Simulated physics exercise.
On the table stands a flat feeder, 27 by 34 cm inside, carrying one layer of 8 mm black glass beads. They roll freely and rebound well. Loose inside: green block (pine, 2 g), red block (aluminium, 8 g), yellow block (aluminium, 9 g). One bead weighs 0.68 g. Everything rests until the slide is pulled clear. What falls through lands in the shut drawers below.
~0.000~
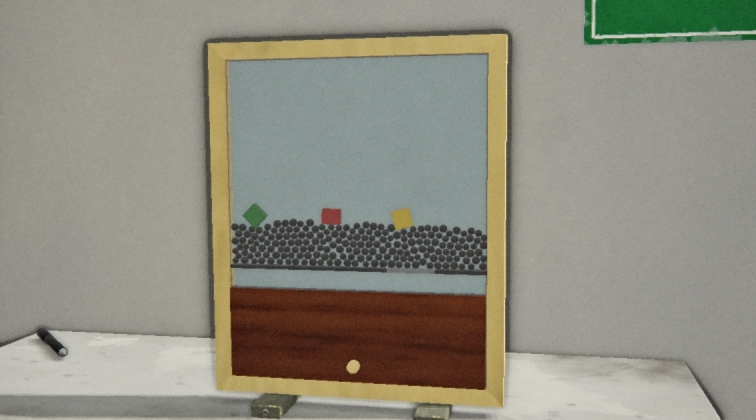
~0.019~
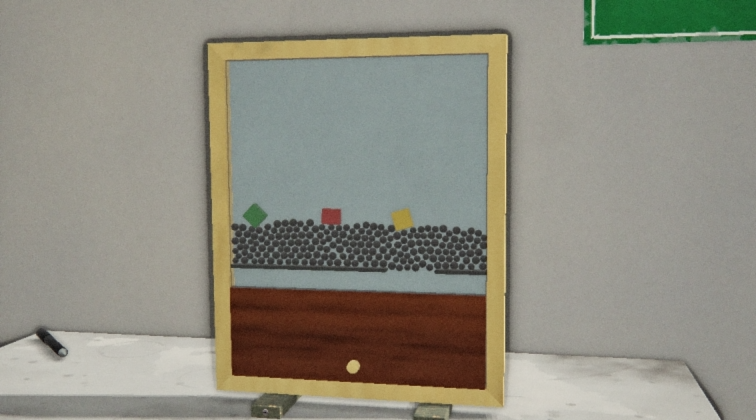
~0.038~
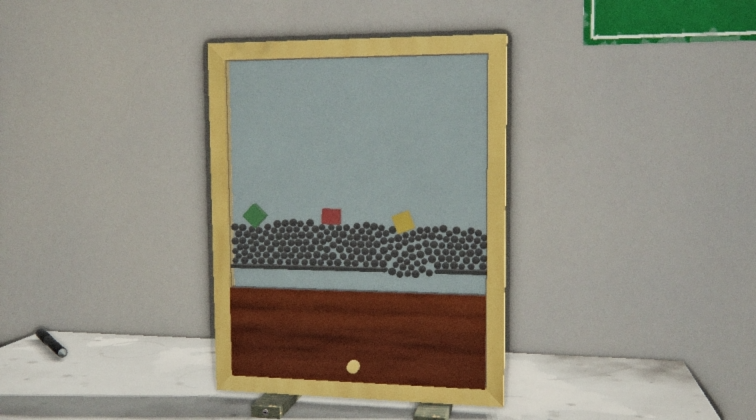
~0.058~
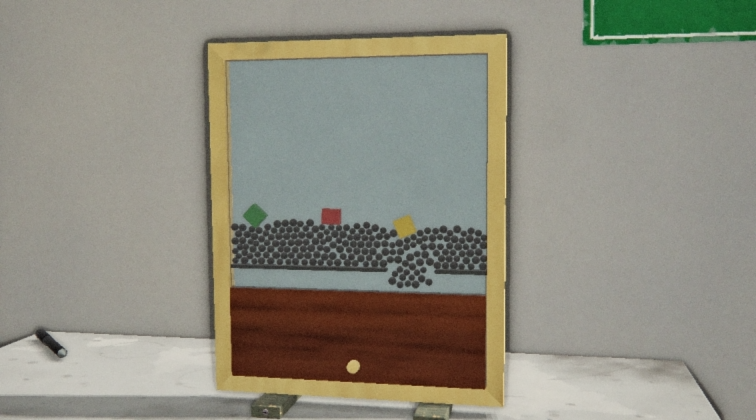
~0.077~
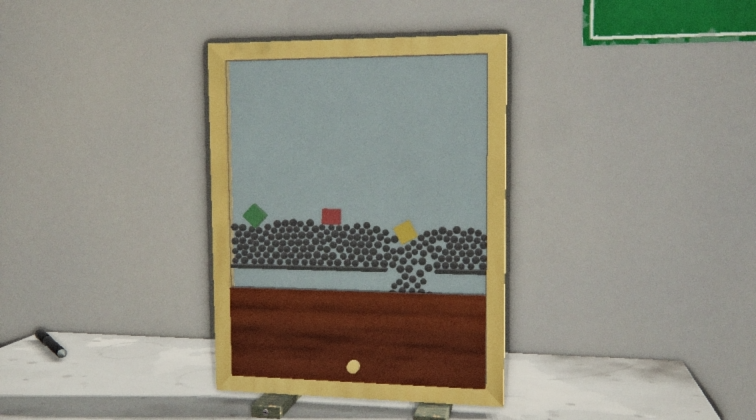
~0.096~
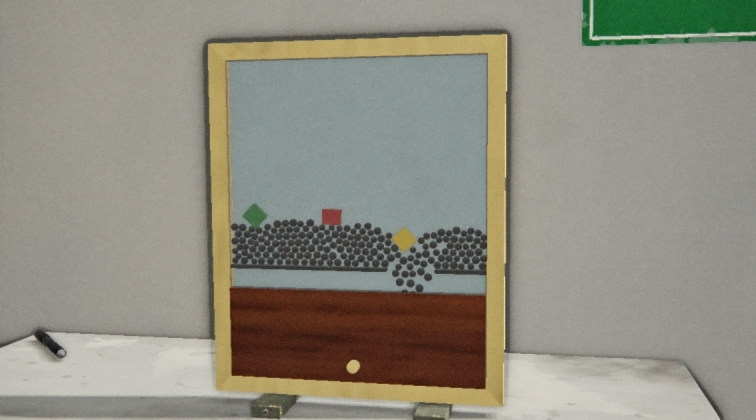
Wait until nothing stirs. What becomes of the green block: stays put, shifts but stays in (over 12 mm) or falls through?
Green block: Stays put.
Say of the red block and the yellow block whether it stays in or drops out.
Red block in, yellow block out.
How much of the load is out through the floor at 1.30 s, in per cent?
Some 55 per cent.
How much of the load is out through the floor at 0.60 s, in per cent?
Roughly 50 per cent.
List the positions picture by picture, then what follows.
The first picture shows about 200 beads; load centre (353, 244); green block (255, 216) tilted 47°; red block (331, 216); yellow block (402, 219) tilted 16°; slide (383, 270) to (440, 271).
The second picture shows load centre (353, 244); 0 out.
The third picture shows load centre (353, 244); 5 out.
The fourth picture shows load centre (357, 251); 11 out.
The fifth picture shows load centre (354, 244); 16 out.
The sixth picture shows load centre (349, 250); 23 out; green block (255, 216) tilted 47°; red block (332, 217); yellow block (404, 240) tilted 42°.
After 0.25 s, 30 % are out; green block moved 0.0 cm tilted 47°; red block moved 0.3 cm; yellow block below the floor.
After 0.60 s, 50 % are out; green block moved 0.3 cm tilted 32°; red block moved 4.3 cm tilted 45°; yellow block below the floor.
After 1.30 s, 55 % are out; green block moved 0.6 cm tilted 17°; red block moved 6.0 cm tilted 36°; yellow block below the floor.
Settled by 1.8 s, 55 % are out; green block moved 0.6 cm tilted 17°; red block moved 6.0 cm tilted 36°; yellow block below the floor.
